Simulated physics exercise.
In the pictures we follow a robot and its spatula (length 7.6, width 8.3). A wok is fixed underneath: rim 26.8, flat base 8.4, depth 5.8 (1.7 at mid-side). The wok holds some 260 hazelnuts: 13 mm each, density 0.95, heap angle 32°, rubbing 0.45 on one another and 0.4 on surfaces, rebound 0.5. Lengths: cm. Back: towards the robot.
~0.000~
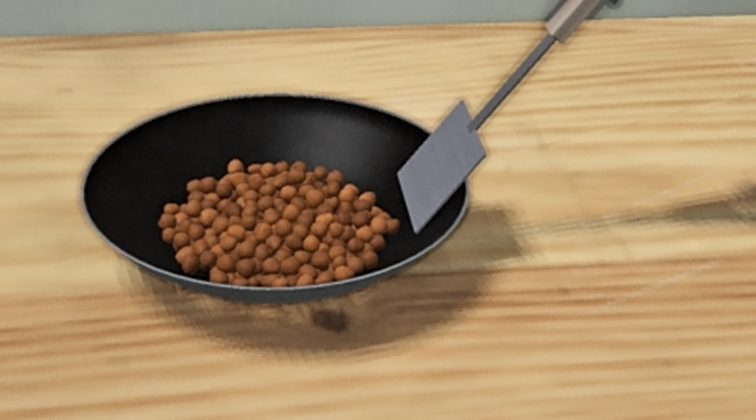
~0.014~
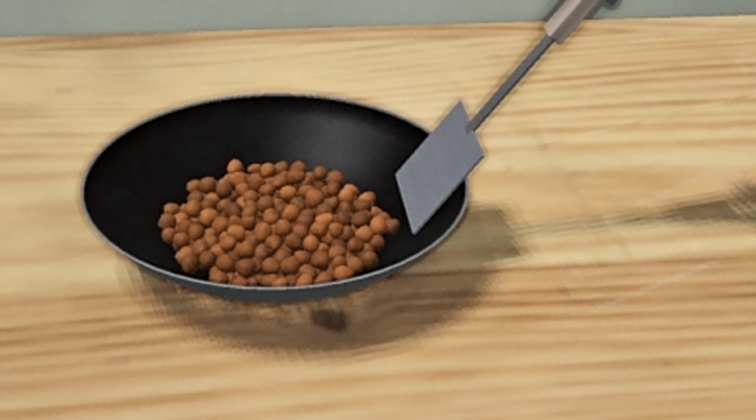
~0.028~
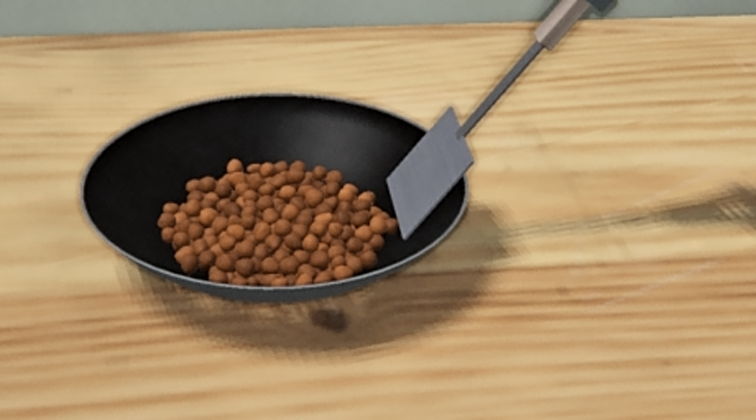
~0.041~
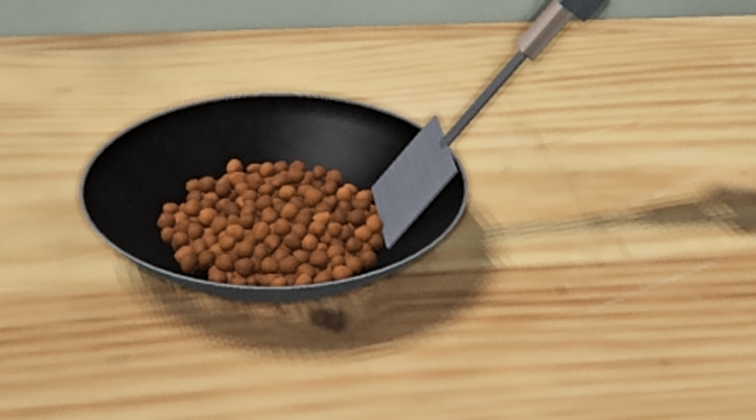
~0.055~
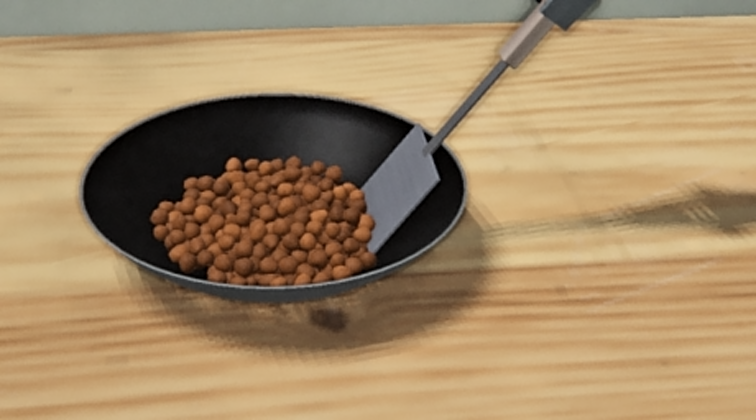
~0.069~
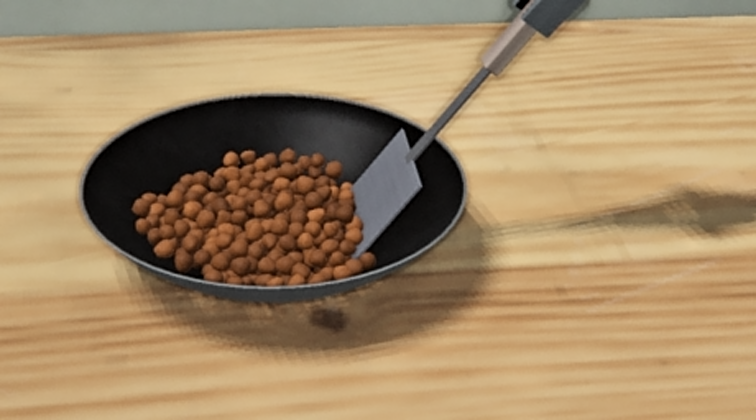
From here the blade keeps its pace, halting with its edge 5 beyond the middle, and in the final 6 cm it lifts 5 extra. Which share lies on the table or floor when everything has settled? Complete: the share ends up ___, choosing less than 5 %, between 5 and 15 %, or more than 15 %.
The share ends up between 5 and 15 %.
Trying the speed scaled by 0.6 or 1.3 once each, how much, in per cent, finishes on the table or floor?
Near 0 and near 20 percent respectively.
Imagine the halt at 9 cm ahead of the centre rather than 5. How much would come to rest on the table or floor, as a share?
That would be something like 35 in a hundred.
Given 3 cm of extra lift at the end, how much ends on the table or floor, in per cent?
Close to 10 in a hundred.
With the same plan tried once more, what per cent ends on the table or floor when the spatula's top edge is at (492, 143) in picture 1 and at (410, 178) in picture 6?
My guess would be close to 25 per cent.
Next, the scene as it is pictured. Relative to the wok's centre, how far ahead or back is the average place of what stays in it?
About 4.5 centimetres ahead.
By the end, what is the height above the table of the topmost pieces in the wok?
Near 6.0 centimetres high.
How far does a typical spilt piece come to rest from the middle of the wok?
Looks like roughly 40 centimetres to me.
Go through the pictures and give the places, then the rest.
The first frame shows the spatula top edge at (474, 126), sloping 53°; upper third of the load around (283, 219), from x 165 to 390, top at y 170; 260 in the wok.
The second frame shows the spatula top edge at (472, 127), sloping 53°; upper third of the load around (282, 219), from x 165 to 390, top at y 170.
The third frame shows the spatula top edge at (462, 133), sloping 53°; upper third of the load around (282, 218), from x 165 to 390, top at y 170.
The fourth frame shows the spatula top edge at (446, 142), sloping 53°; upper third of the load around (280, 218), from x 165 to 380, top at y 170.
The fifth frame shows the spatula top edge at (429, 150), sloping 53°; upper third of the load around (278, 215), from x 160 to 375, top at y 165.
The sixth frame shows the spatula top edge at (412, 157), sloping 53°; upper third of the load around (261, 212), from x 140 to 365, top at y 155; 260 in the wok.
After 0.11 s, sloping 53°, highest piece 6 above the table; 260 in the wok.
After 0.15 s, sloping 53°, highest piece 8 above the table; 258 in the wok, 2 on the blade or in flight.
After 0.37 s, sloping 53°, highest piece 7 above the table; 236 in the wok, 20 on the table or floor, 4 on the blade or in flight.
After 1.42 s, sloping 53°, highest piece 5 above the table; 236 in the wok, 24 on the table or floor.
In the end, 236 in the wok, 24 on the table or floor. That is 9 % on the table or floor.
